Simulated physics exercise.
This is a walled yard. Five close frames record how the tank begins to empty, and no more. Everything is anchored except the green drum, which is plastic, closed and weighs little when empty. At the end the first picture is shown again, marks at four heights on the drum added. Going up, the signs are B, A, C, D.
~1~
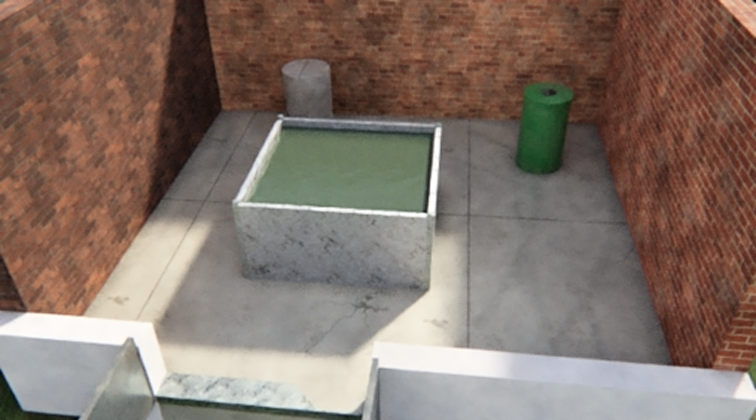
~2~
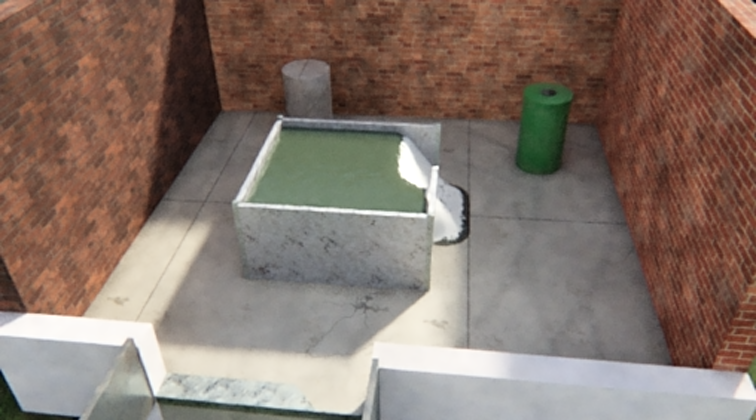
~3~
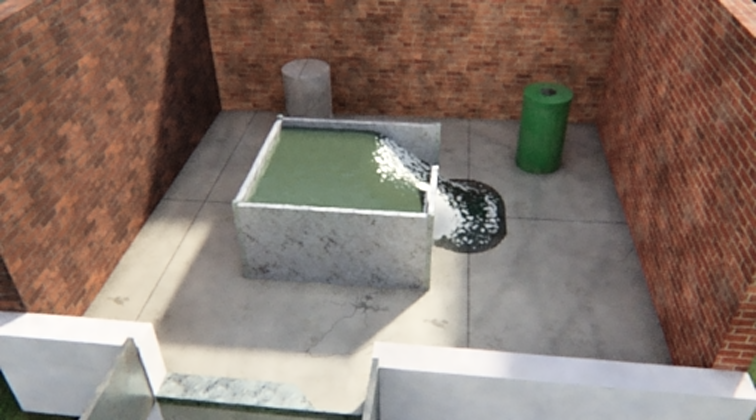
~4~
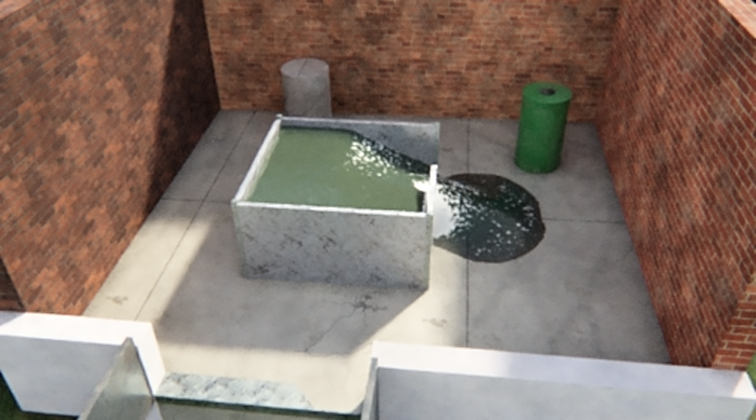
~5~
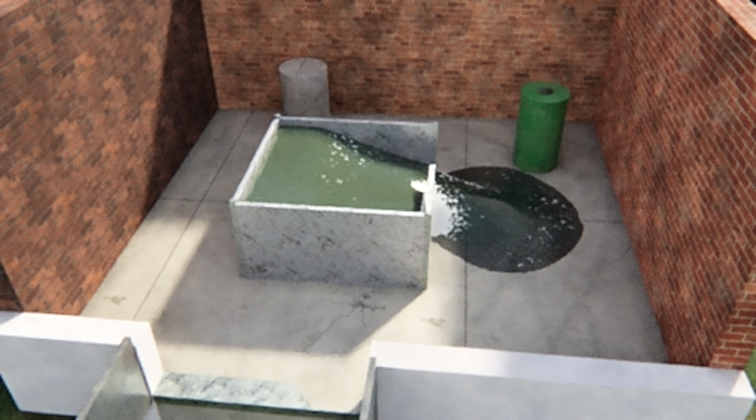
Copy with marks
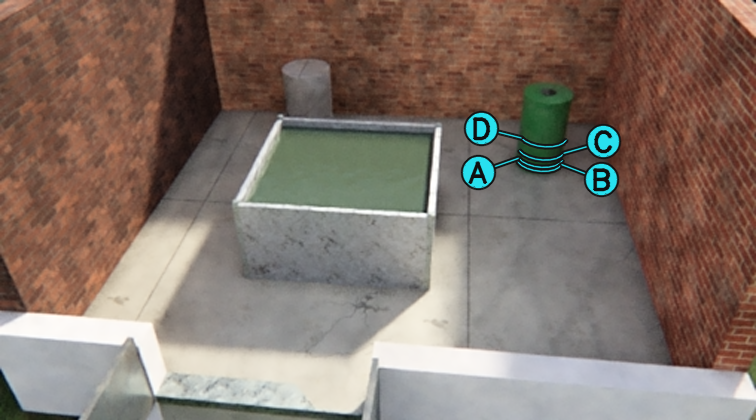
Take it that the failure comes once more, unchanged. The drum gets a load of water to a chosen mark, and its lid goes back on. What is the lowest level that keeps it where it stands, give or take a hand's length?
Use line D.
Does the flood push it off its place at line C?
Yes, that goes wrong.
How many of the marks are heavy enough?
One of the four.
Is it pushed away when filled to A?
Yes.
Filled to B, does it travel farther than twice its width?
Yes, clearly.
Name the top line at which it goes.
C.
On the marked copy, A at (541, 167); B at (541, 171); C at (542, 160); D at (545, 146); from the bottom up B, A, C, D.
With A, it is pushed about 4 times its own width away.
With B, it is pushed about 7 times its own width away.
With C, it is pushed about twice its own width away.
With D, it does not move.
